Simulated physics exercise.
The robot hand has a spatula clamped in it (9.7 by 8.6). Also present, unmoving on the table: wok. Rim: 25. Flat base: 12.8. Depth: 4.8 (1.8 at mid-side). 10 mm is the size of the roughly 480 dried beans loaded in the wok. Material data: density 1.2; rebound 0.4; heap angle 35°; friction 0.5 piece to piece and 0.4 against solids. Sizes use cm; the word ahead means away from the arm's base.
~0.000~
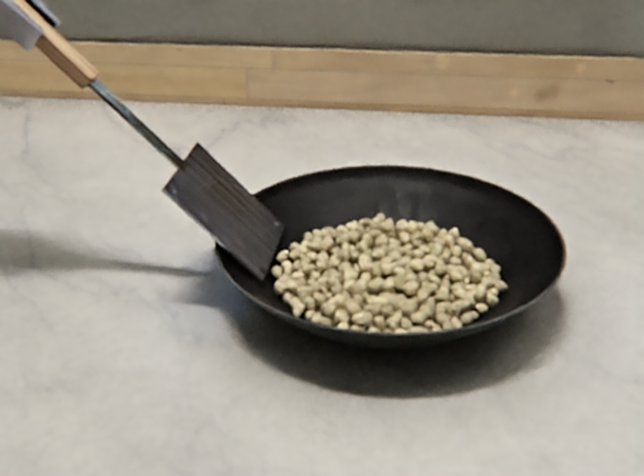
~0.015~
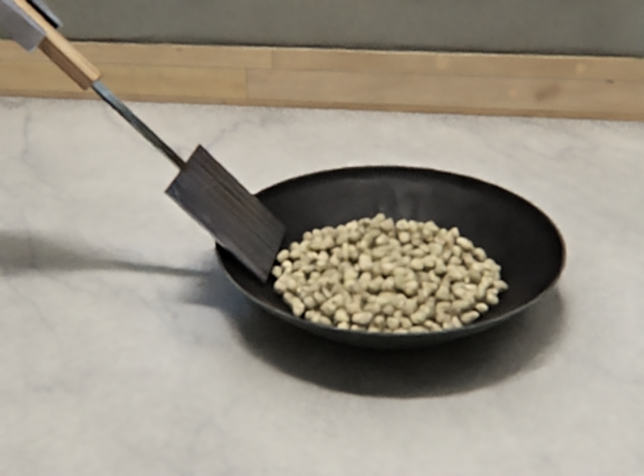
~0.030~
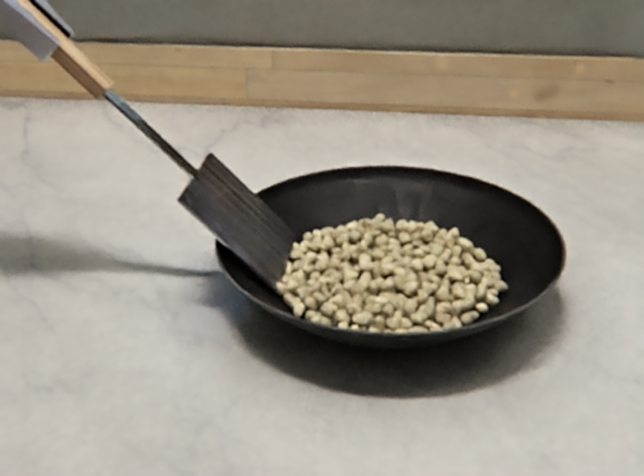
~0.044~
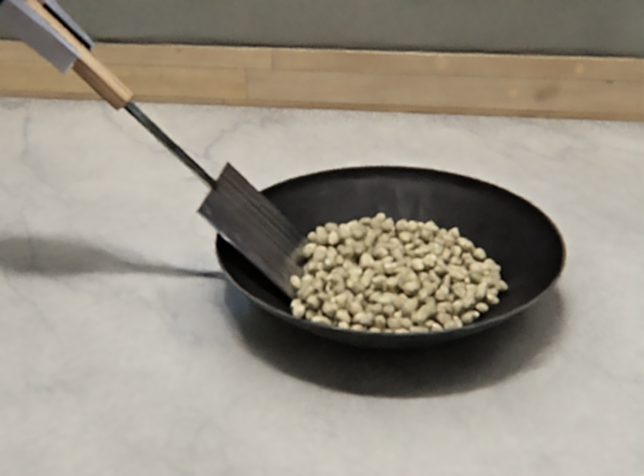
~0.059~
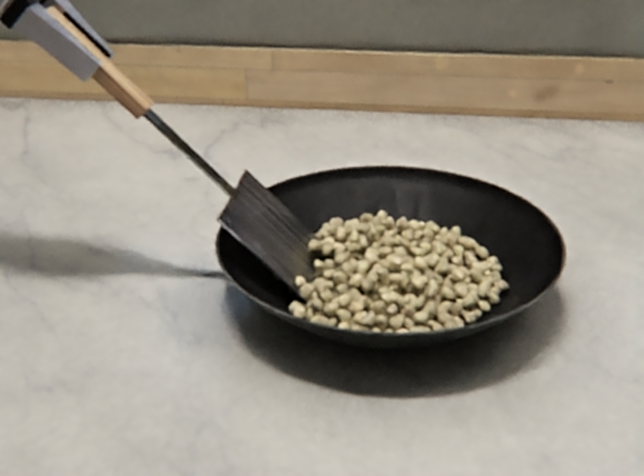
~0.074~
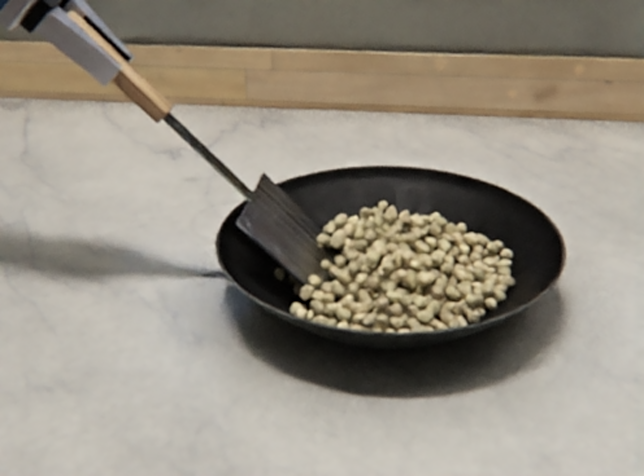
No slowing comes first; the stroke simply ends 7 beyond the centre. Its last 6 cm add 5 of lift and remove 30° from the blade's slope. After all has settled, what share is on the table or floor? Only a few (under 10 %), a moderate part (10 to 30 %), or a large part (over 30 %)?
A moderate part.
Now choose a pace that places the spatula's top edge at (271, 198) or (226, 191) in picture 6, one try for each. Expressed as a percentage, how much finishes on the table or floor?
20 % and 5 %.
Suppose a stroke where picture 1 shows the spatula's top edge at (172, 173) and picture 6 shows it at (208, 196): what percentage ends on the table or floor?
Close to 5 in a hundred.
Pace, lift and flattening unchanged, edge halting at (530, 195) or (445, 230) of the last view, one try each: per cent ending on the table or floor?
Estimates, in order: 35 % and 5 %.
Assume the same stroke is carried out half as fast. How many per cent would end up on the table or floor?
5 per cent, roughly.
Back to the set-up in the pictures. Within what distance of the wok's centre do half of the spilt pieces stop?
Looks like roughly 32 centimetres to me.
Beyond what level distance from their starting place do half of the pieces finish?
Level distance of around 4 cm.
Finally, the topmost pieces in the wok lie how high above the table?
Height at the end: Around 5.5 cm.
After 0.11 s, sloping 46°, highest piece 7 above the table; 480 in the wok, 1 on the blade or in flight.
After 0.15 s, sloping 34°, highest piece 10 above the table; 480 in the wok, 1 on the blade or in flight.
After 0.36 s, sloping 16°, highest piece 12 above the table; 394 in the wok, 33 on the table or floor, 54 on the blade or in flight.
After 1.41 s, sloping 16°, highest piece 5 above the table; 394 in the wok, 87 on the table or floor.
In the end, 394 in the wok, 87 on the table or floor. That is 18 % on the table or floor.
